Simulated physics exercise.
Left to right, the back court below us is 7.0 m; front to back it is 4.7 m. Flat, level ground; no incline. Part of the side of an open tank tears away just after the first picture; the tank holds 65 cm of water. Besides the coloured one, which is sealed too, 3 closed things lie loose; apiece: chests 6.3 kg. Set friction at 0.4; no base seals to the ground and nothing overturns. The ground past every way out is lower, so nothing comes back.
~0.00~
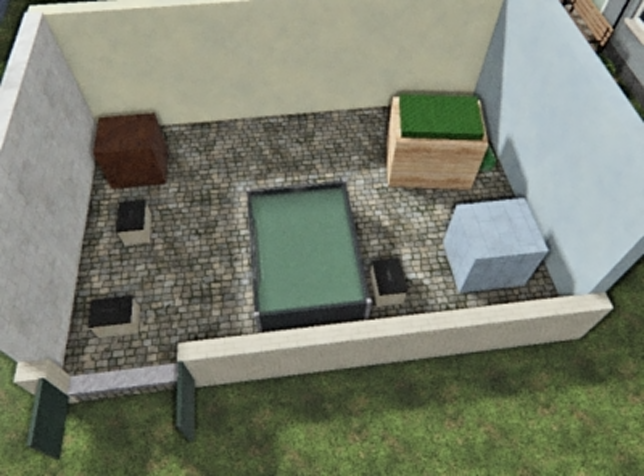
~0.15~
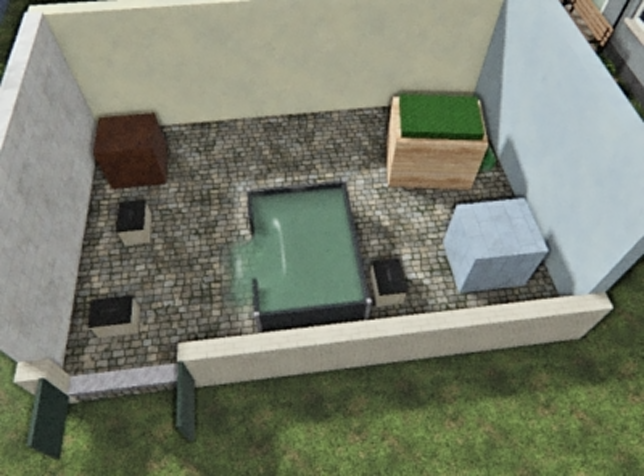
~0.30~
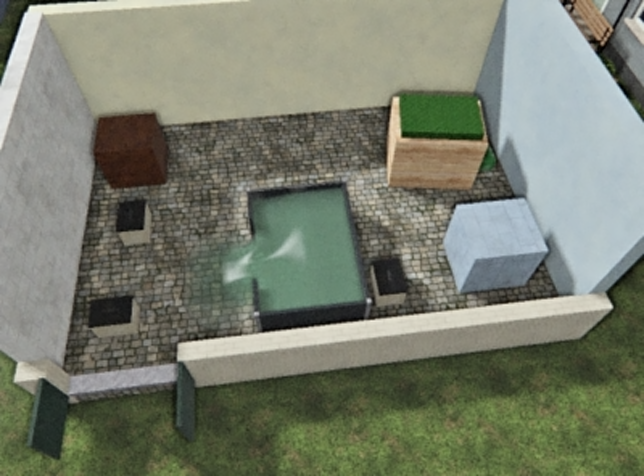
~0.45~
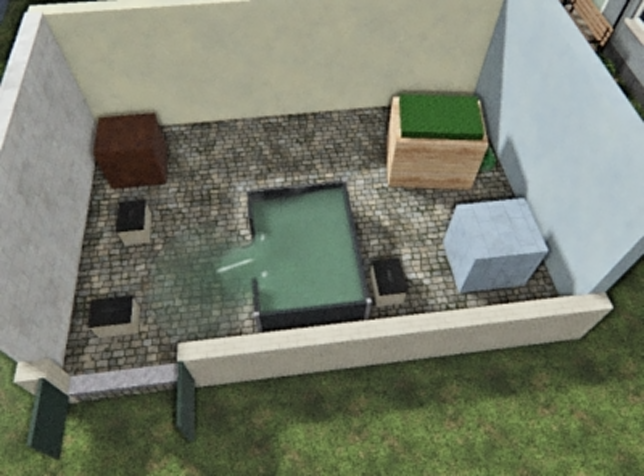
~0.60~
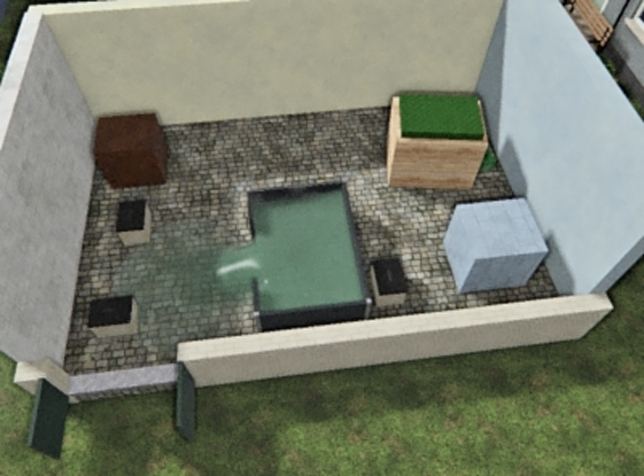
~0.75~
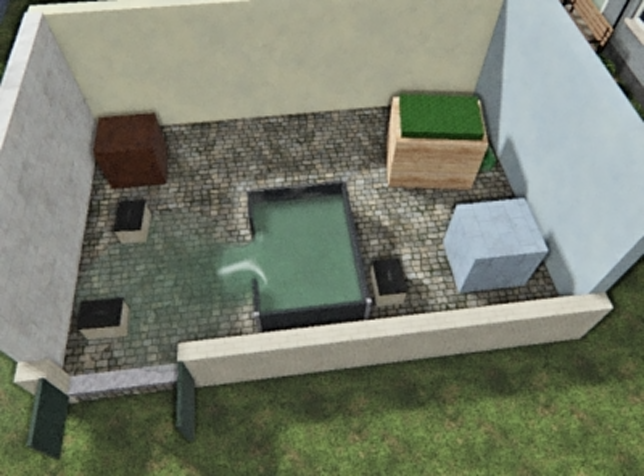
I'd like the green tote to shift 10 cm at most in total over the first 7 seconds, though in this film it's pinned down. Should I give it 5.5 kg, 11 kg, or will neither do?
Answer: 5.5 kg will do.
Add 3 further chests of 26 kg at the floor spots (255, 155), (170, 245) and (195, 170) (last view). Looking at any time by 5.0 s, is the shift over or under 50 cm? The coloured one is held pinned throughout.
In that order: Not as far, then farther, then not as far.
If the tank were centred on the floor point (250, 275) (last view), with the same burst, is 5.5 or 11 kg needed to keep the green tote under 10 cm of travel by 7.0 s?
Well, then the lighter one is plenty.
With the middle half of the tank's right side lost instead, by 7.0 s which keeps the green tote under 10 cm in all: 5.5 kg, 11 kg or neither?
Under that change, neither pick does it.
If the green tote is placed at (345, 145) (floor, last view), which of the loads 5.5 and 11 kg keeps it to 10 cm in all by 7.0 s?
Short version: The heftier mass only.
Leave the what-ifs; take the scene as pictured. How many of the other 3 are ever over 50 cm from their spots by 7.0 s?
That comes to 2.
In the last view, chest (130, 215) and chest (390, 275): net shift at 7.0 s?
Shift from start, in order: 80 cm; 0 cm.
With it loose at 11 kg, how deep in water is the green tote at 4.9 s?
Close to 0 cm deep.
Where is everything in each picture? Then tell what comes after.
The first frame shows the green tote at (484, 153) rests on the ground; 2.8 m2 under water; 0 of 4 have shifted.
The second frame shows the green tote at (484, 153), on the bottom; 3.4 m2 under water; 0 of 4 have shifted.
The third frame shows the green tote at (484, 153) rests on the ground; water covers 4.2 m2; 0 of 4 have shifted.
The fourth frame shows the green tote at (484, 153), on the bottom; 5.3 m2 under water; 0 of 4 have shifted.
The fifth frame shows the green tote at (484, 153) rests on the ground; water covers 6.4 m2; 0 of 4 have shifted.
The sixth frame shows the green tote at (484, 153) rests on the ground; 7.5 m2 under water; 1 of 4 have shifted.
After 1.4 s the green tote would be 0 cm from its start with 5.5 kg and 0 cm from its start with 11 kg; 0 cm of water round it then.
After 3.1 s the green tote would be 0 cm from its start with 5.5 kg and 0 cm from its start with 11 kg; 0 cm of water round it then.
After 4.9 s the green tote would be 0 cm from its start with 5.5 kg and 0 cm from its start with 11 kg; 0 cm of water round it then.
After 7.0 s the green tote would be 0 cm from its start with 5.5 kg and 0 cm from its start with 11 kg; 0 cm of water round it then.
